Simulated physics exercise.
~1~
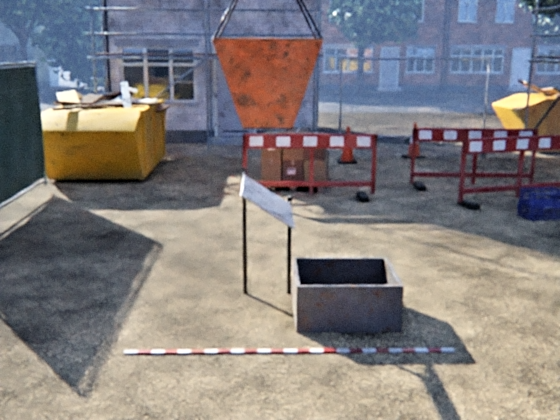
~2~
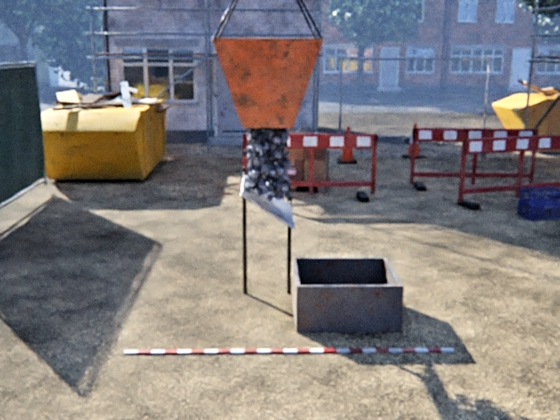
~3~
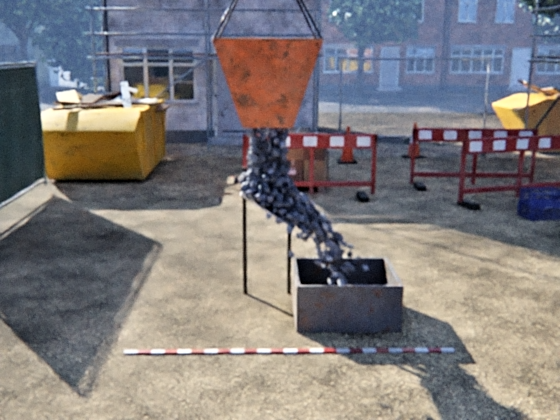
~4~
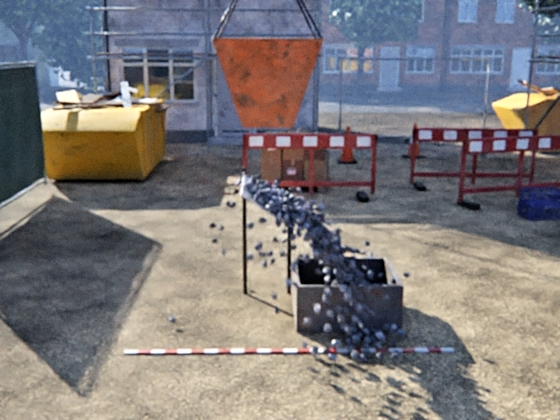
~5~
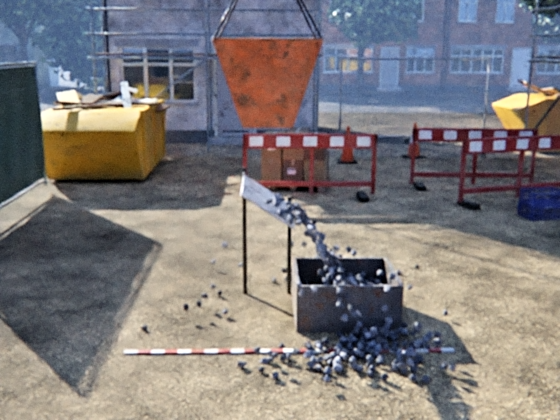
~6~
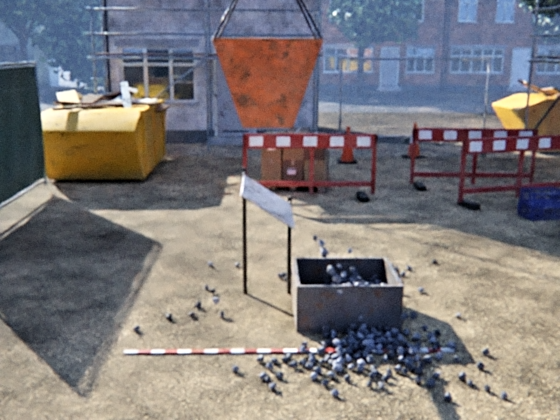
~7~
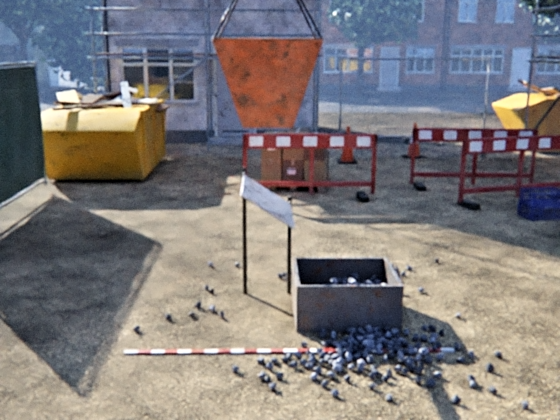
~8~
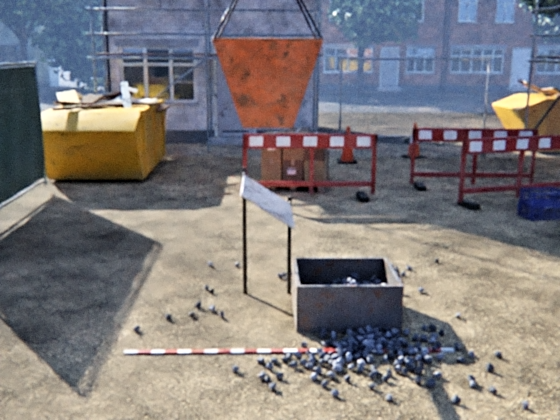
Grey stones dropping from an orange skip, sliding right down a sloping steel plate, and settling in and around a metal bin.
